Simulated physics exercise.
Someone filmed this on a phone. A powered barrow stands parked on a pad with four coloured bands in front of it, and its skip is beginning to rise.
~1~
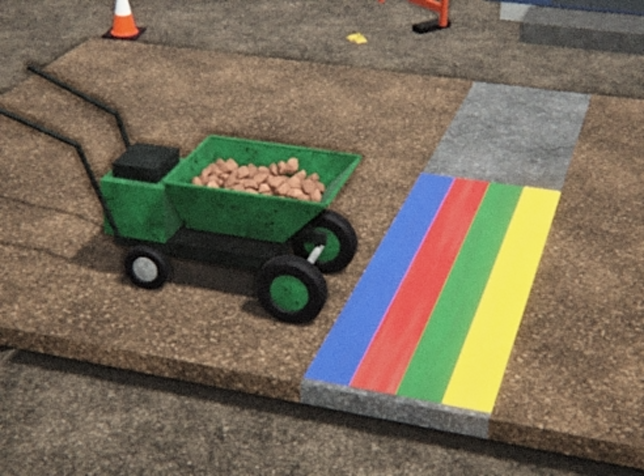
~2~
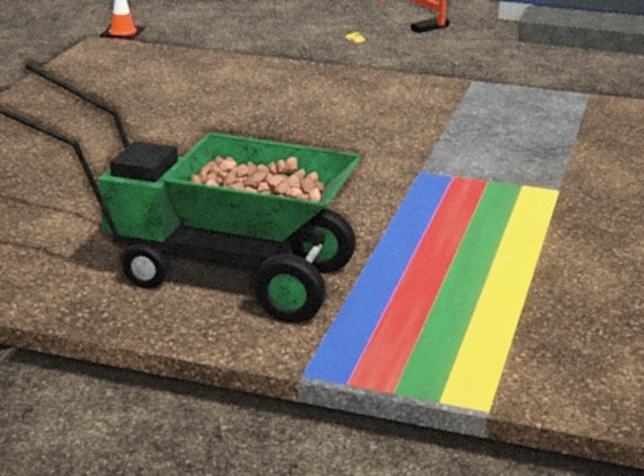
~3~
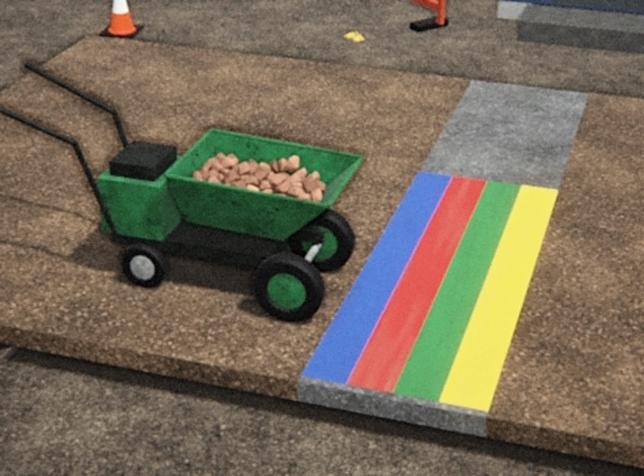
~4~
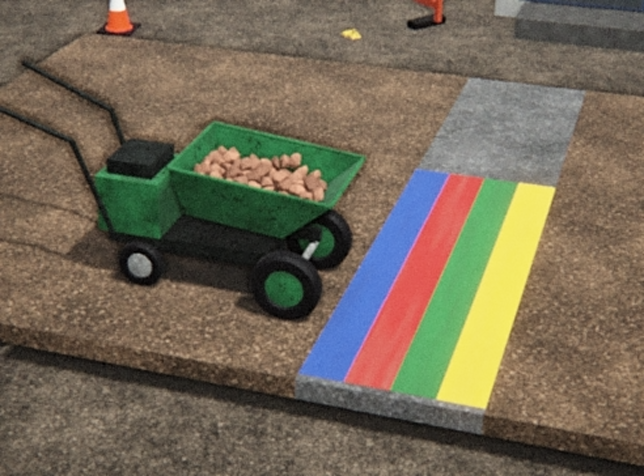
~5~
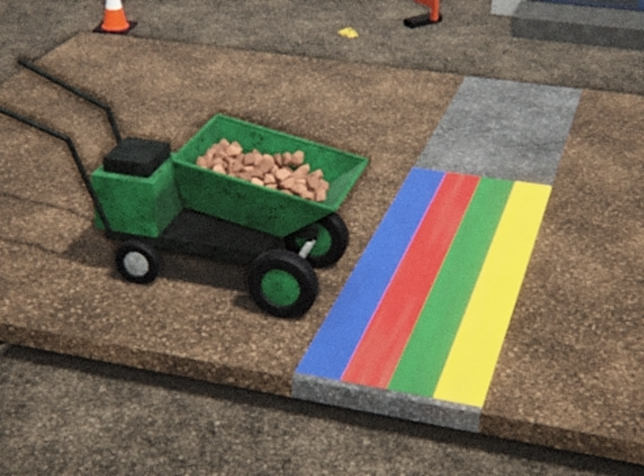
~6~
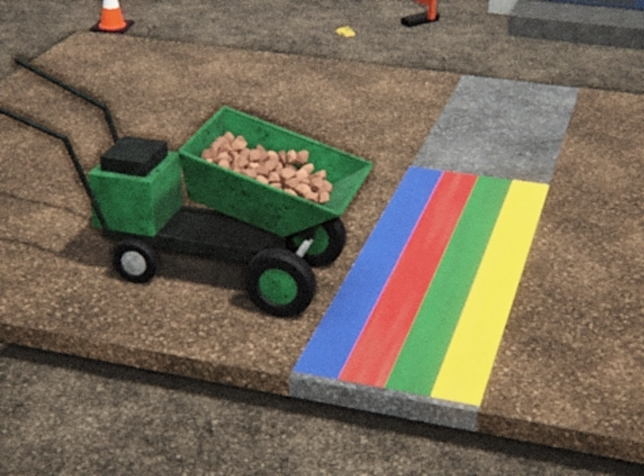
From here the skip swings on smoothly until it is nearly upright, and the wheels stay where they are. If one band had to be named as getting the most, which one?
I would name green.
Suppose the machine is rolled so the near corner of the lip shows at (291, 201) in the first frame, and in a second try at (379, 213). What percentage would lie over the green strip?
About 20 per cent, then about 10 per cent.
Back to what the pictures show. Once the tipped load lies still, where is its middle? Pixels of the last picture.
Roughly at (442, 307).
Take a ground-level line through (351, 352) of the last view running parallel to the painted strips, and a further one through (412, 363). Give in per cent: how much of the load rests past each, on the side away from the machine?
I reckon some 70 per cent and some 50 per cent.
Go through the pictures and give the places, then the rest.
Lip of the skip near (326, 206), level; top of the load near (246, 186), lumps of rubble; blue strip near (342, 352); red strip near (386, 360); green strip near (431, 368); yellow strip near (477, 376), in the first frame.
Lip of the skip near (325, 205), level; top of the load near (245, 184), in the second frame.
Lip of the skip near (328, 206), tipped barely; top of the load near (247, 182), in the third frame.
Lip of the skip near (330, 207), tipped a little; top of the load near (240, 174), in the fourth frame.
Lip of the skip near (334, 210), tipped a little; top of the load near (242, 169), in the fifth frame.
Lip of the skip near (339, 215), tipped clearly; top of the load near (236, 170); blue strip near (331, 345); red strip near (375, 353); green strip near (420, 361); yellow strip near (466, 369), in the sixth frame.
Shortly afterwards, skip tipped steeply; the whole lot in the skip.
Next, skip tipped right over; the bulk in the skip; a little over the red strip; a little over the green strip.
Some moments later, skip tipped right over; near a quarter in the skip; a little over the red strip; near a third over the green strip; a little over the yellow strip; a little off the paint.
In the end, skip tipped right over; near a quarter in the skip; none at all over the blue strip; near a quarter over the red strip; near a third over the green strip; a little over the yellow strip; a little off the paint.
